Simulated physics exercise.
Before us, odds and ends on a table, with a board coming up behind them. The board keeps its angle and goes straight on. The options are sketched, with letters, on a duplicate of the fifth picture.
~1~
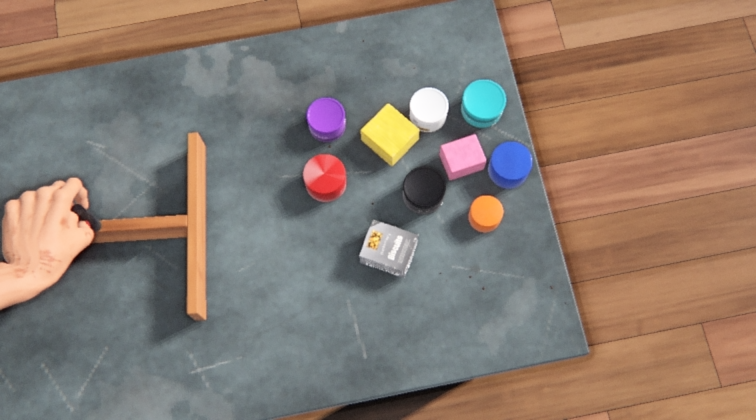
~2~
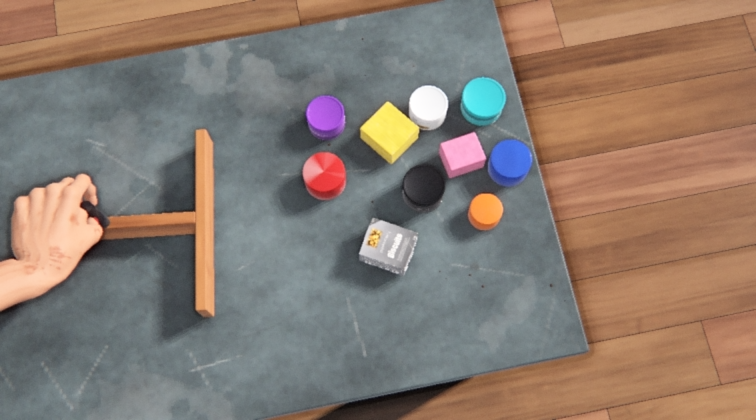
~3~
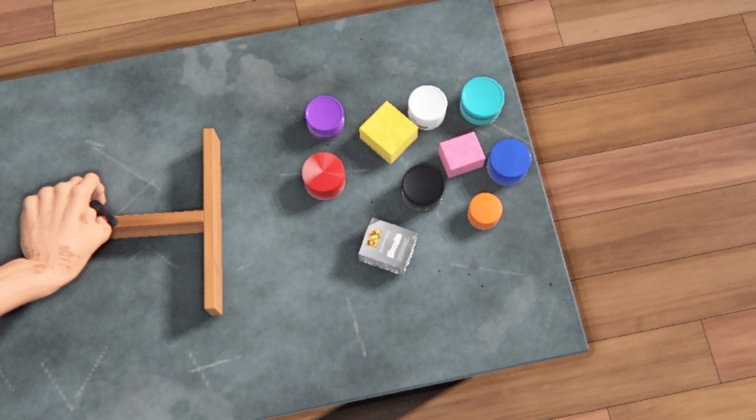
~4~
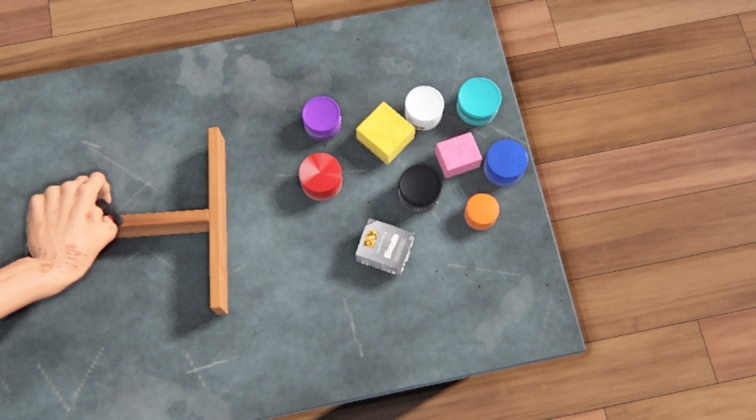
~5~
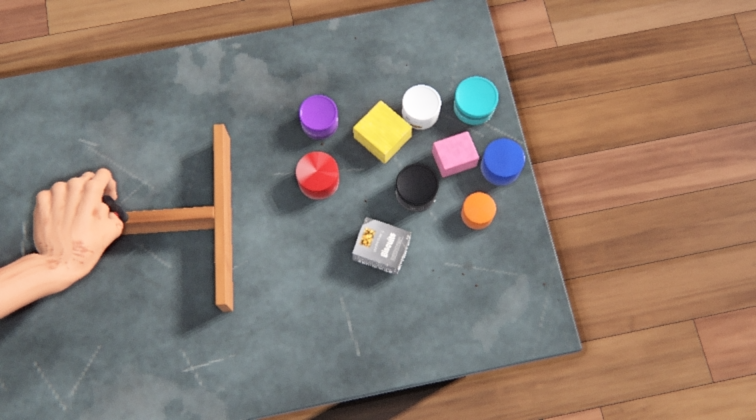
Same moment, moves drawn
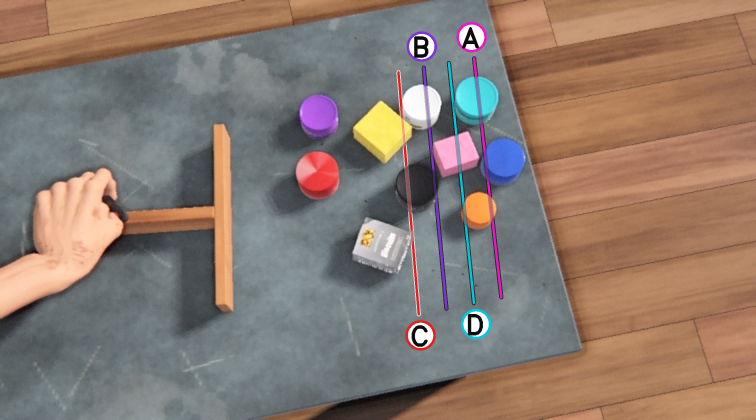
A wooden board on a handle, gripped by a hand at the left, slides slowly a short way right across a dark, scratched table. The gap to the cluster of colourful round pots, yellow and pink blocks and a grey box narrows, and the board is still clear of them at the end.
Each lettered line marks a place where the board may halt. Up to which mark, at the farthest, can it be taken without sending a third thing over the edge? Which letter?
At D, and not beyond.
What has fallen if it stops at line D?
It is the blue pot.
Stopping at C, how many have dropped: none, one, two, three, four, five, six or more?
The count is none.
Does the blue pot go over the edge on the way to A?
By then, yes.
On the copy, A at (487, 173); B at (435, 183); C at (408, 188); D at (461, 178).
On D. First, board (308, 194); purple tub (330, 117); red tin (335, 174).
Then, board (394, 178); orange tin (484, 213); pink block (460, 156).
Finally, board (459, 165); blue pot over the edge; turquoise jar (505, 76); one fallen.
By contrast, A drops four; B is within the limit but short; C is within the limit but short.
